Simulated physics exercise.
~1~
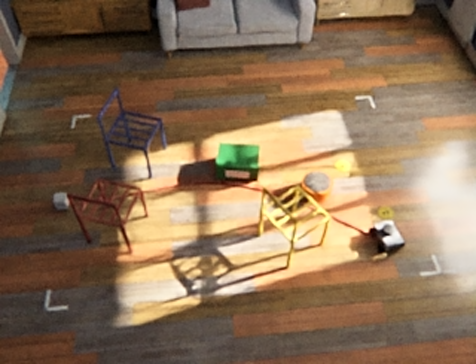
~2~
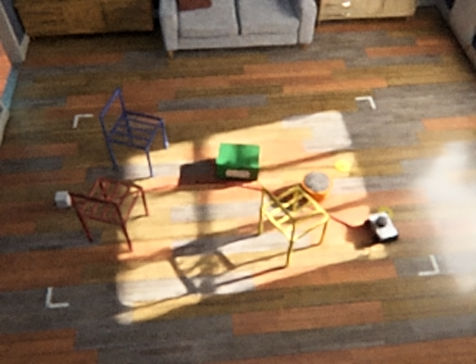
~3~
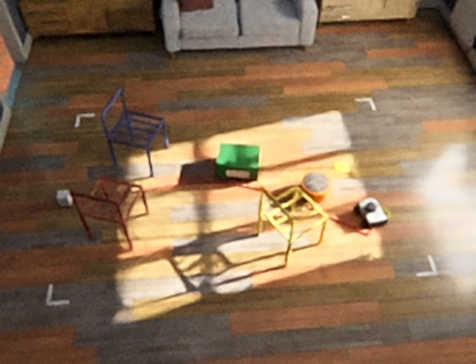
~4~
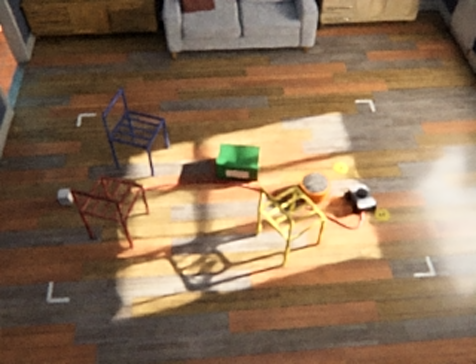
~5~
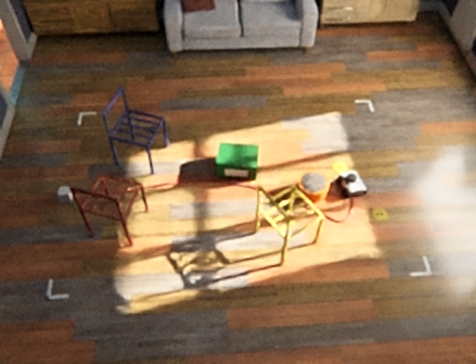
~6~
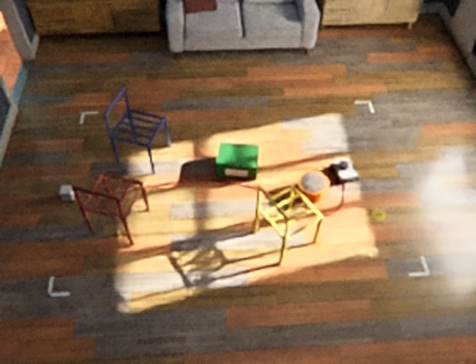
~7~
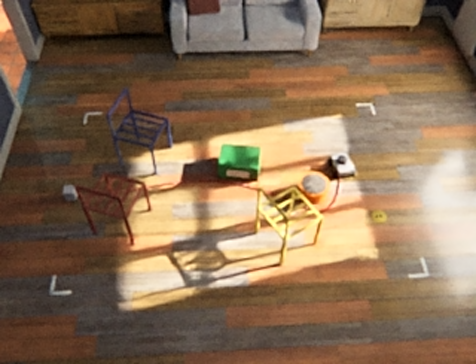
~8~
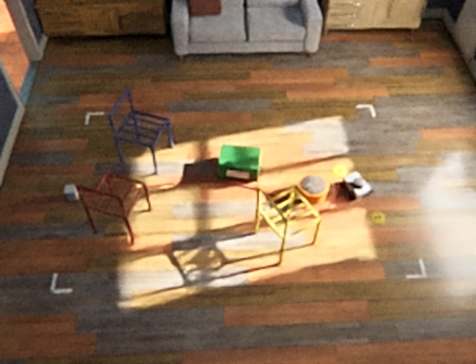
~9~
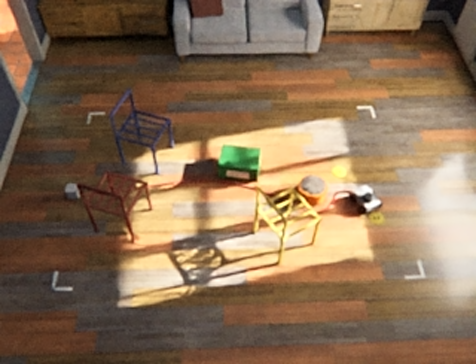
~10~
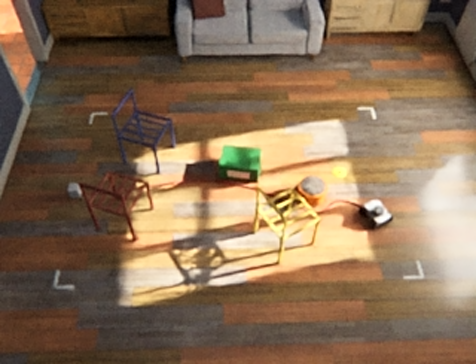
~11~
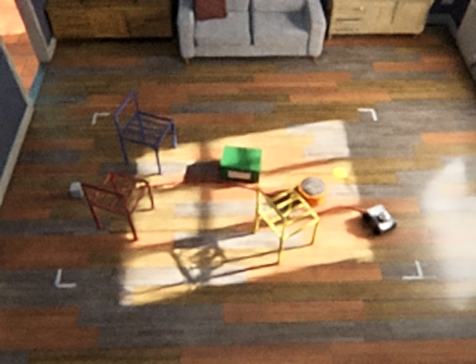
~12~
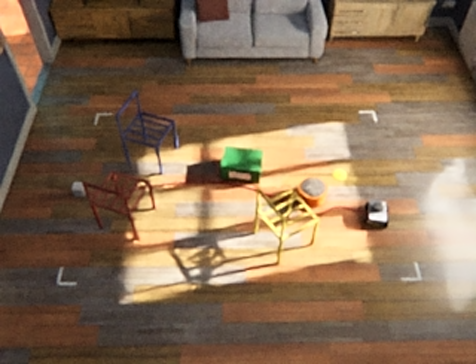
Sunlit living-room floor with a small corded cart moving up past an orange pot, then back down, chairs and green carton staying still.
